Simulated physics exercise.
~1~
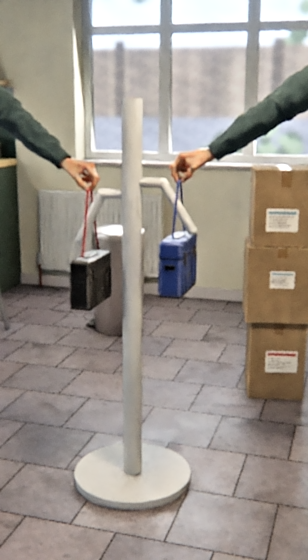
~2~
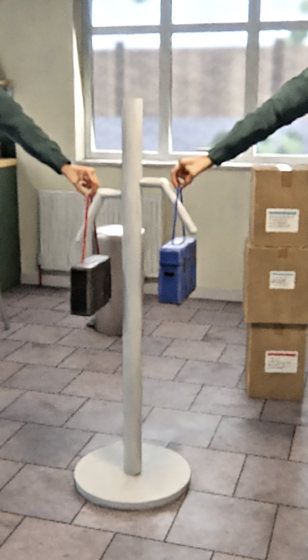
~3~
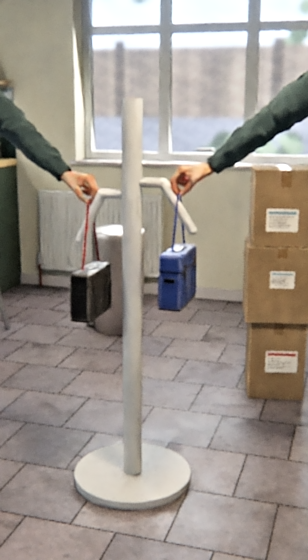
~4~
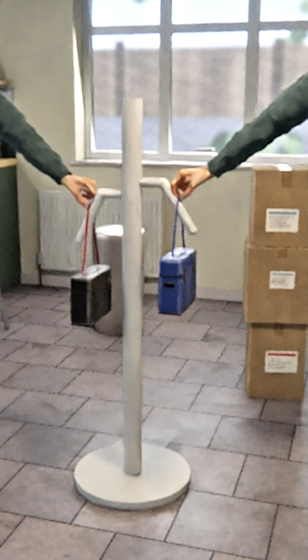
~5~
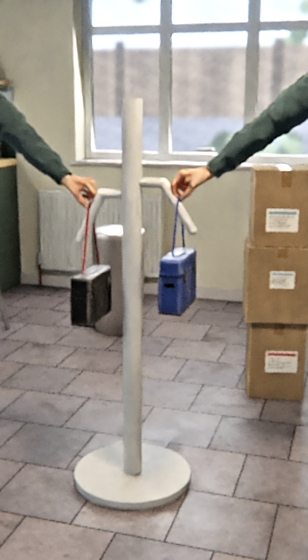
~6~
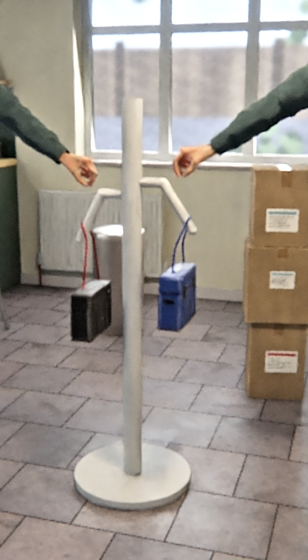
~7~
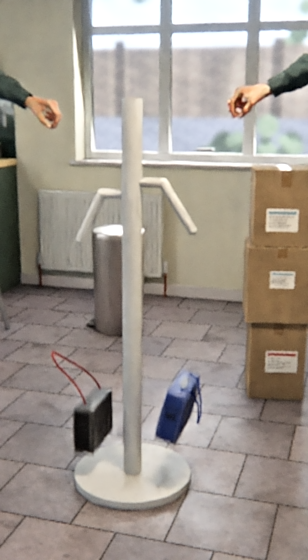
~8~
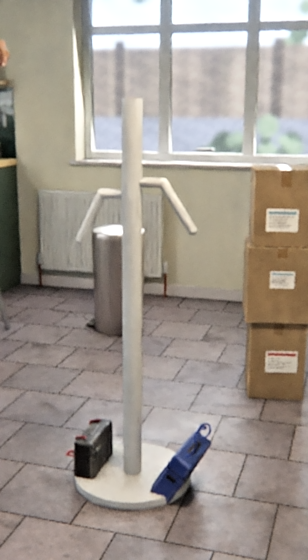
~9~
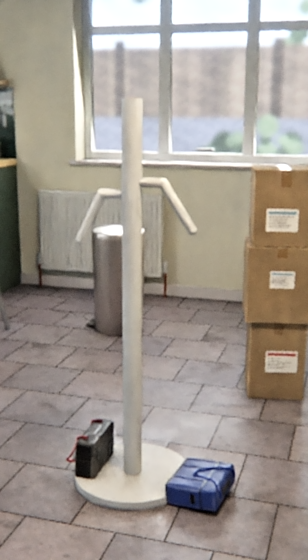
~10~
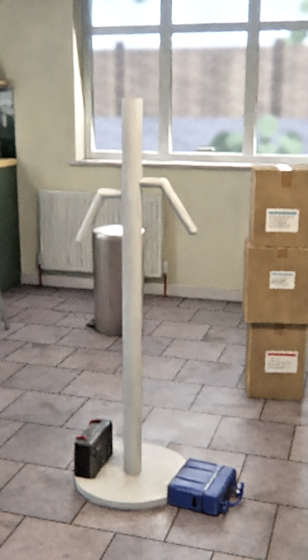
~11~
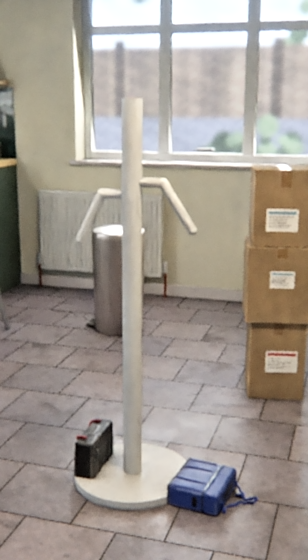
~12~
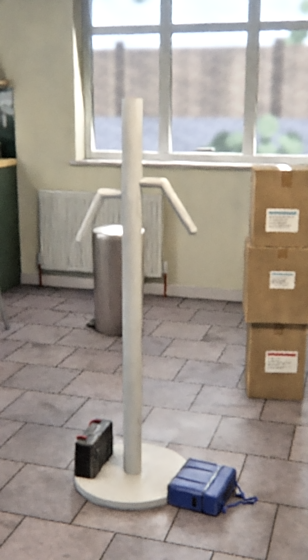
A black case and a blue case, each held by its loop, are lowered by two hands beside the downward-sloping pegs of a pale post on a round base. The hands bring them down a little, pause with the loops at the pegs, then let go and draw back. Both cases slip down off the pegs and drop, the blue one tilting as it falls. The black case lands upright at the left of the base, while the blue one strikes the right edge and tips over. Its loop flops outward, and both cases lie still, the black upright and the blue on its side.
